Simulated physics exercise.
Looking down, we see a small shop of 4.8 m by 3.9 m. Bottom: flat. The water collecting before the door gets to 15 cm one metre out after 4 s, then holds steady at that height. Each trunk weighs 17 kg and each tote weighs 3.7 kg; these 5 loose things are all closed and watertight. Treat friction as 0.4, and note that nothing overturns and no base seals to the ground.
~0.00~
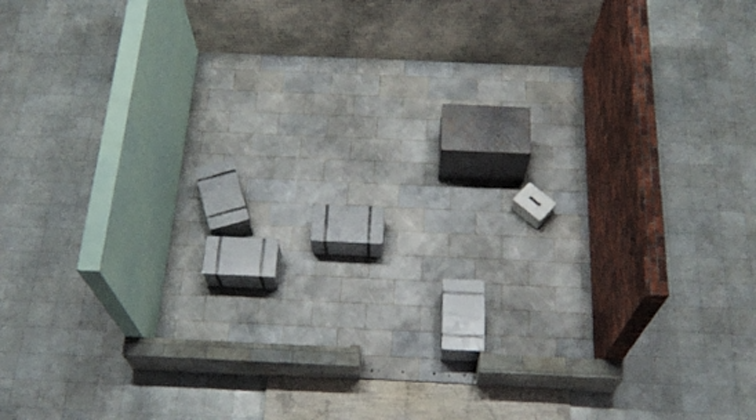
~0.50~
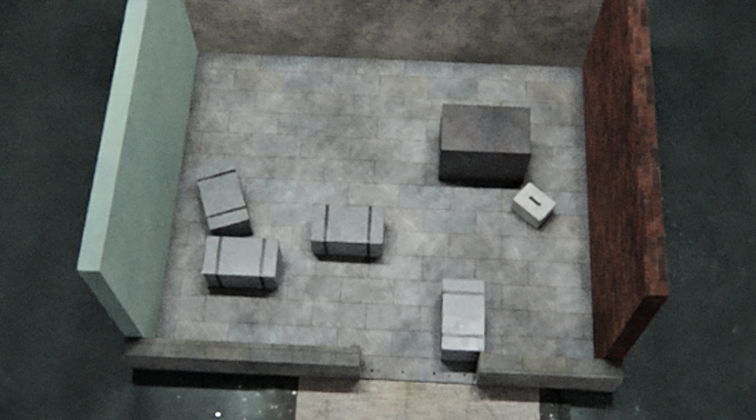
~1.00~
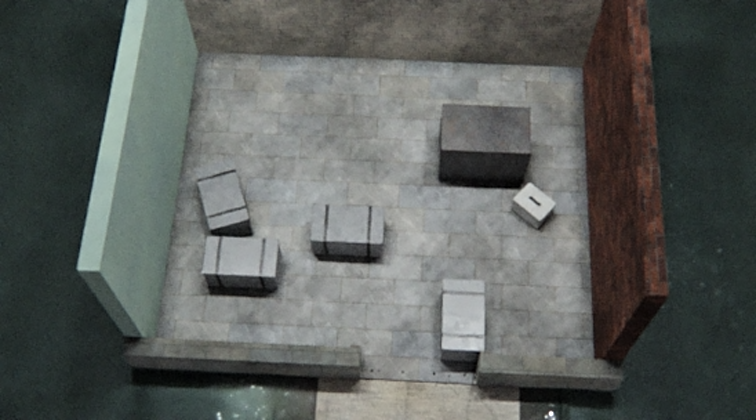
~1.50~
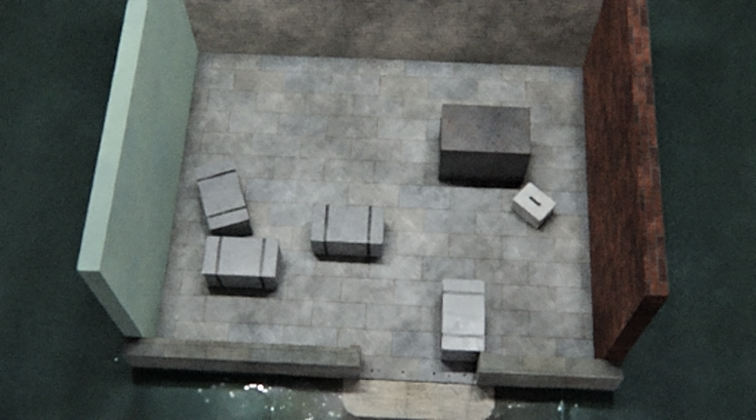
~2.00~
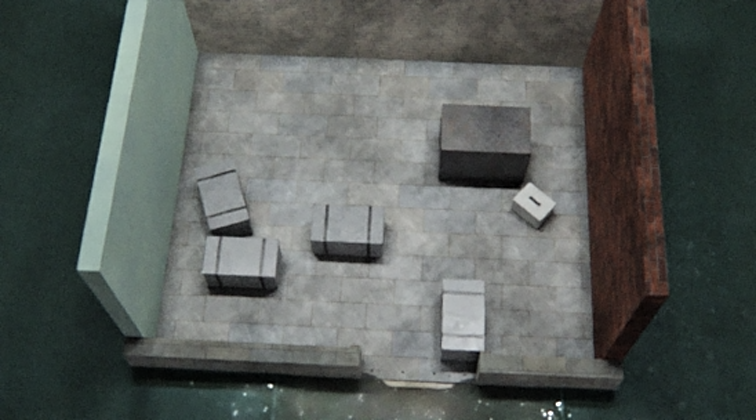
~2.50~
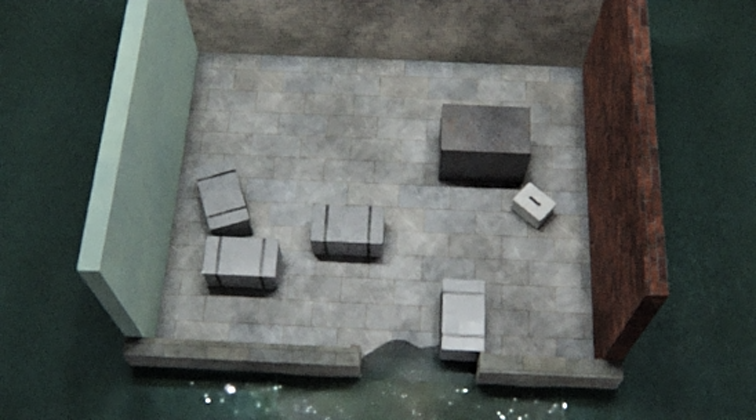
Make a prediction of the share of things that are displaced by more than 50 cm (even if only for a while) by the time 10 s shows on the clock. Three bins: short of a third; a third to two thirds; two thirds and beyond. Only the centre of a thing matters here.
The share that gets pushed that far will be a third to two thirds.
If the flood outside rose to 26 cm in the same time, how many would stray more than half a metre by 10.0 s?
Then the count would be 3.
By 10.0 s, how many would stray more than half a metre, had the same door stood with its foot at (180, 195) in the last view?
Result: 2 of them.
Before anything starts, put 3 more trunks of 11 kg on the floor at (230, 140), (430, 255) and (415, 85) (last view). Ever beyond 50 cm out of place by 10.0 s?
One by one, in that order: Below it, above it, below it.
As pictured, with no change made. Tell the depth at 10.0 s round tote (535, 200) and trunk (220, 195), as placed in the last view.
Roughly 6 and 3 cm.
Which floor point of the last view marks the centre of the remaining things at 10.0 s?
I'd put it close to (377, 206) in the last view.
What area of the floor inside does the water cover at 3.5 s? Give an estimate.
Around 1.0 m2 of it.
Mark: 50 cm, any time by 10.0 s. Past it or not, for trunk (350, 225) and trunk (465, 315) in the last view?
Bigger; bigger.
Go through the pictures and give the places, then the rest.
The first picture shows a trunk at (464, 314), on the bottom; a trunk at (241, 256) rests on the ground; 0.0 m2 under water; 0 of 5 have shifted.
The second picture shows a trunk at (464, 314), on the bottom; a trunk at (241, 256) rests on the ground; 0.0 m2 under water; 0 of 5 have shifted.
The third picture shows a trunk at (464, 314) rests on the ground; a trunk at (241, 256) rests on the ground; 0.0 m2 under water; 0 of 5 have shifted.
The fourth picture shows a trunk at (464, 314), on the bottom; a trunk at (241, 256) rests on the ground; water covers 0.0 m2; 0 of 5 have shifted.
The fifth picture shows a trunk at (464, 314), on the bottom; a trunk at (241, 256), on the bottom; water covers 0.0 m2; 0 of 5 have shifted.
The sixth picture shows a trunk at (464, 314) rests on the ground; a trunk at (241, 256), on the bottom; water covers 0.2 m2; 0 of 5 have shifted.
After 3.5 s 0 of 5 are over 50 cm from their spots; 0 afloat.
After 4.5 s 0 of 5 are over 50 cm from their spots; 0 afloat.
After 7.0 s 2 of 5 are over 50 cm from their spots; 0 afloat.
After 10.0 s 3 of 5 are over 50 cm from their spots, and 3 have been at some point; 2 afloat.
